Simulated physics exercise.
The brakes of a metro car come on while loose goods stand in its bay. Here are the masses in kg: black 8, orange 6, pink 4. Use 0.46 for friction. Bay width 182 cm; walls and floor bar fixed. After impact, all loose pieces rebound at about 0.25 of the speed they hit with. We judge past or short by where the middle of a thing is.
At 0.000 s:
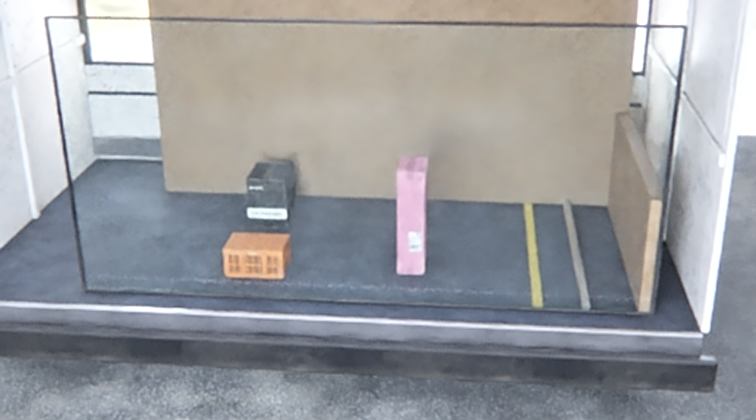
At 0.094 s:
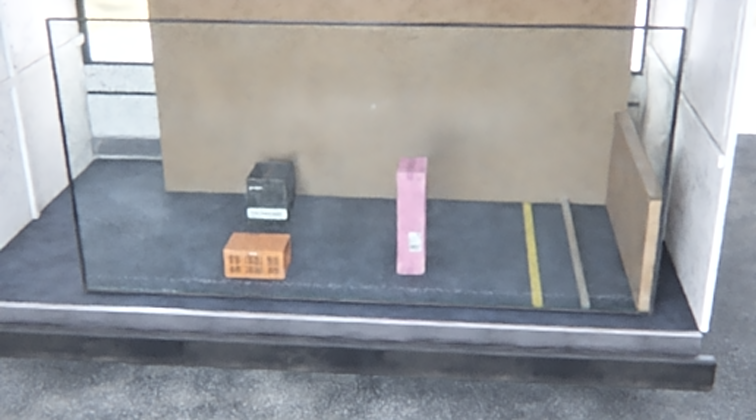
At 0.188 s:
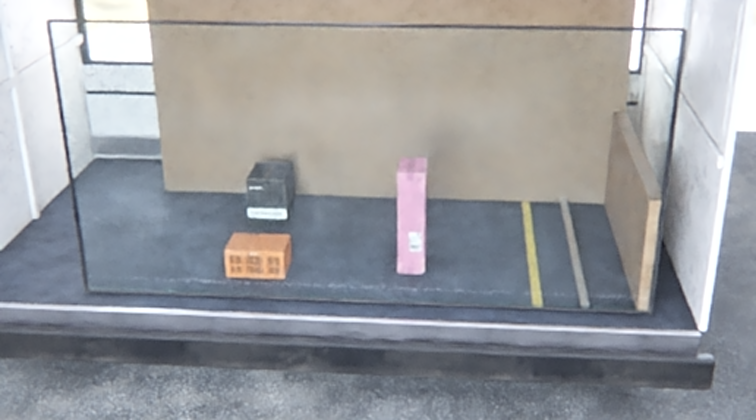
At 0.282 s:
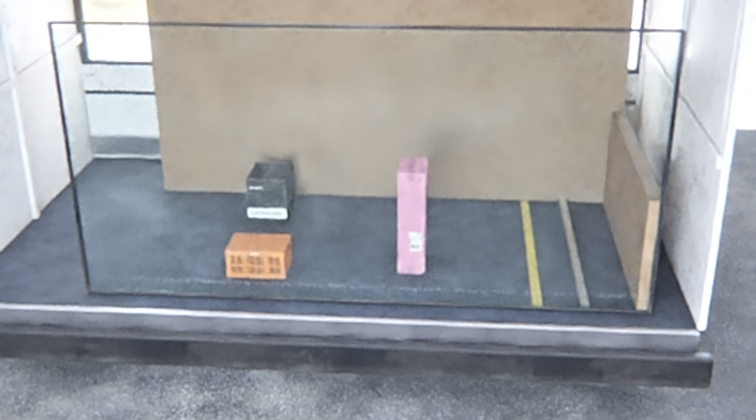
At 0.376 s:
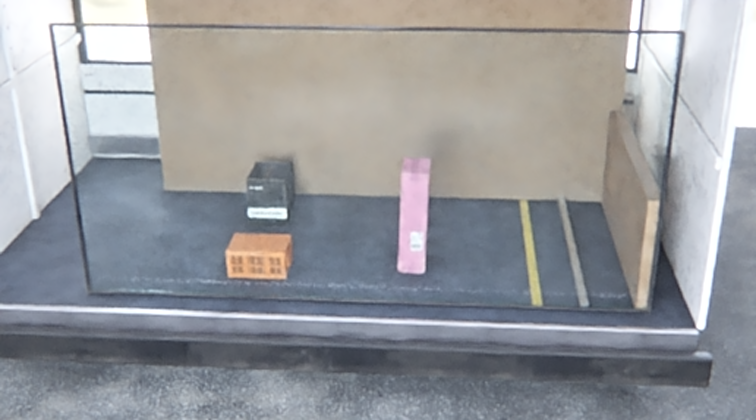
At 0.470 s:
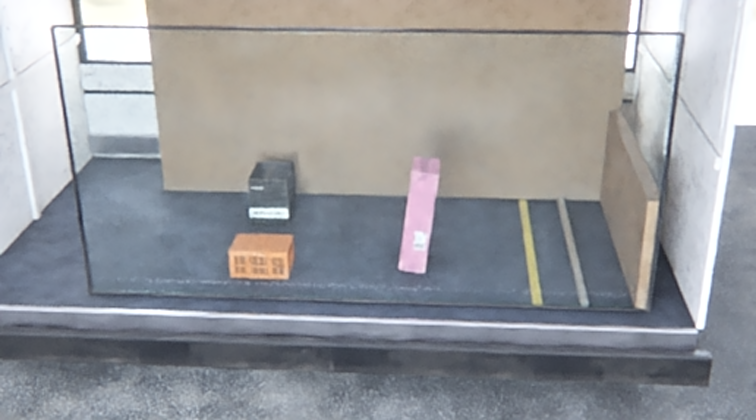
We see a pink tall box, an orange crate and a black carton standing behind a clear pane on a dark floor; the pink box, upright at first, gradually leans slightly right while the crate and carton stay put.
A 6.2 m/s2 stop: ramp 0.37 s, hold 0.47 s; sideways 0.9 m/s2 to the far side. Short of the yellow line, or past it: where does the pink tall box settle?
It's going to settle across the line.
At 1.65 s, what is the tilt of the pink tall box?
It is tilted about 80° from upright.
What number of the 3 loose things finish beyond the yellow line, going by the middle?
1 in total.
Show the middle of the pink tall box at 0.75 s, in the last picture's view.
At that moment it is roughly at (464, 228).
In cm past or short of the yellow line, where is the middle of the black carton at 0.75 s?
Short of it, by close to 190 cm.
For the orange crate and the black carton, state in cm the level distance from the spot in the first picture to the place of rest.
Roughly: Orange crate 50; black carton 50.
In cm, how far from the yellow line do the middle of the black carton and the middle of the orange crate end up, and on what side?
The black carton ends 150 cm short and the orange crate ends 150 cm short.
After 0.75 s the pink tall box is 51 cm short of the yellow line, tilted 55°, near (464, 228) in the last picture's view; the orange crate 185 cm short of the yellow line, tilted 0°.
After 1.15 s the pink tall box is 15 cm past the yellow line, tilted 85°, near (553, 248) in the last picture's view; the orange crate 152 cm short of the yellow line, tilted 0°.
After 1.65 s the pink tall box is 23 cm past the yellow line, tilted 85°, near (564, 247) in the last picture's view.
Final state at 1.9 s, black carton stops short of the yellow line; orange crate stops short of the yellow line; pink tall box crosses the yellow line.
